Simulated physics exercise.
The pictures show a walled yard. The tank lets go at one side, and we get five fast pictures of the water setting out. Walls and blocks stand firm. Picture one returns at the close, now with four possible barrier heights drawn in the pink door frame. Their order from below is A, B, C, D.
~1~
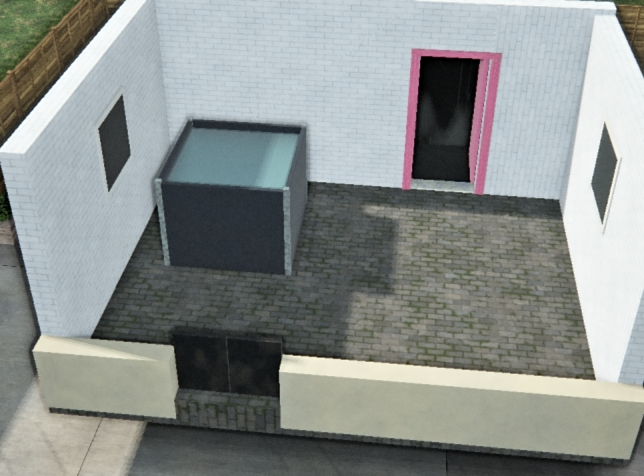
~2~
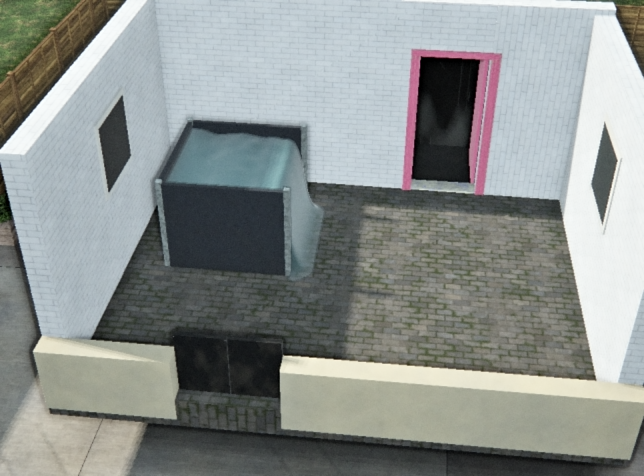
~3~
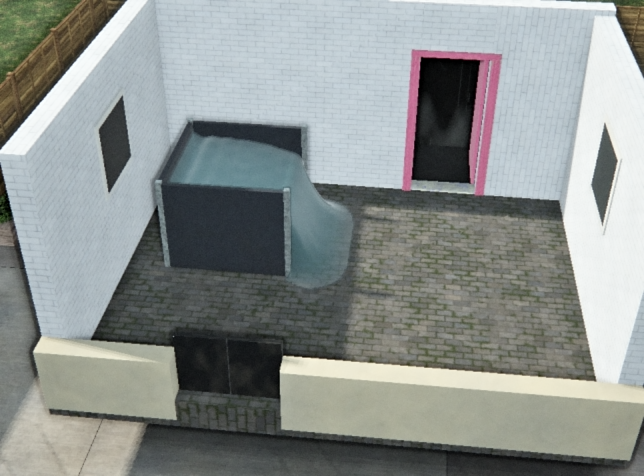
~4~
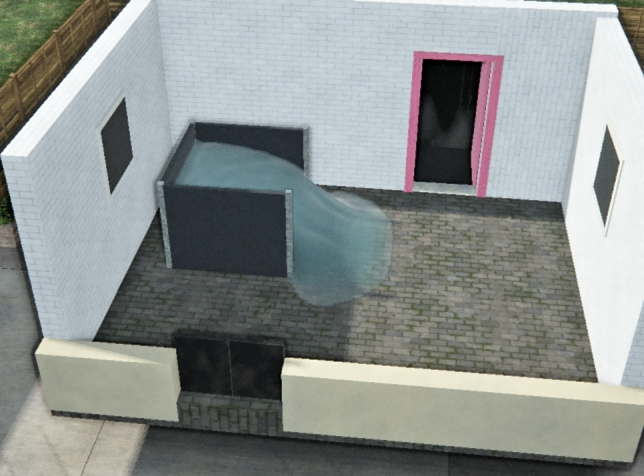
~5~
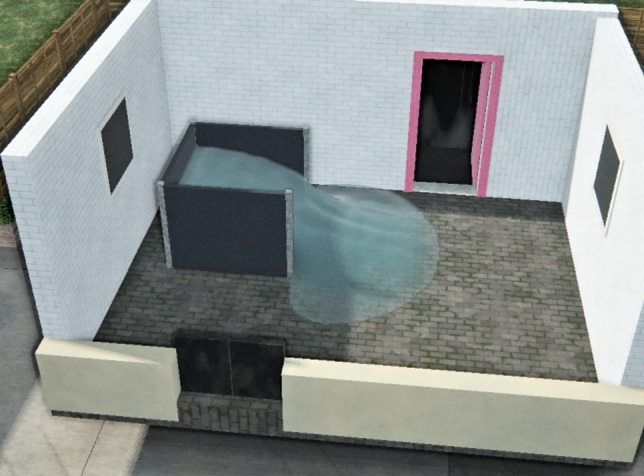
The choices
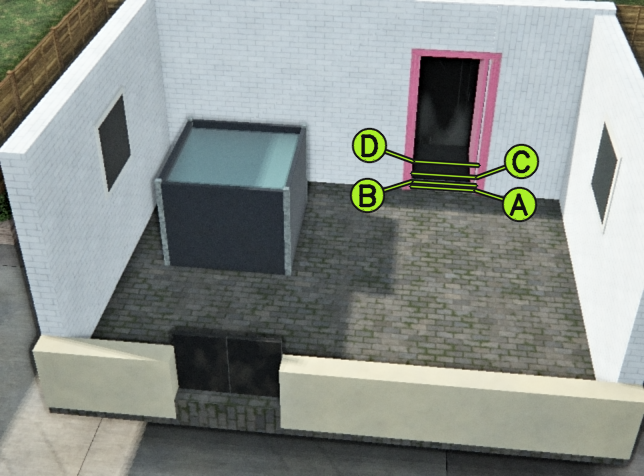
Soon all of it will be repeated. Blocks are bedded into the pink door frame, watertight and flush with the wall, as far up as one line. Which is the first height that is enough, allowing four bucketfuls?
The limit is C.
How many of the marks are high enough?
Two of them.
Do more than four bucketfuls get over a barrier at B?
Yes, that goes wrong.
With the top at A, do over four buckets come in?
Yes.
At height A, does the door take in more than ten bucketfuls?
Yes, it does.
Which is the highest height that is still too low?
B it is.
On the marked copy, A at (443, 188); B at (443, 183); C at (444, 175); D at (445, 163); from the bottom up A, B, C, D.
For height A, dozens of bucketfuls pour in.
For height B, about 8 bucketfuls get in.
For height C, a splash gets over, under a bucket.
For height D, nothing gets over.
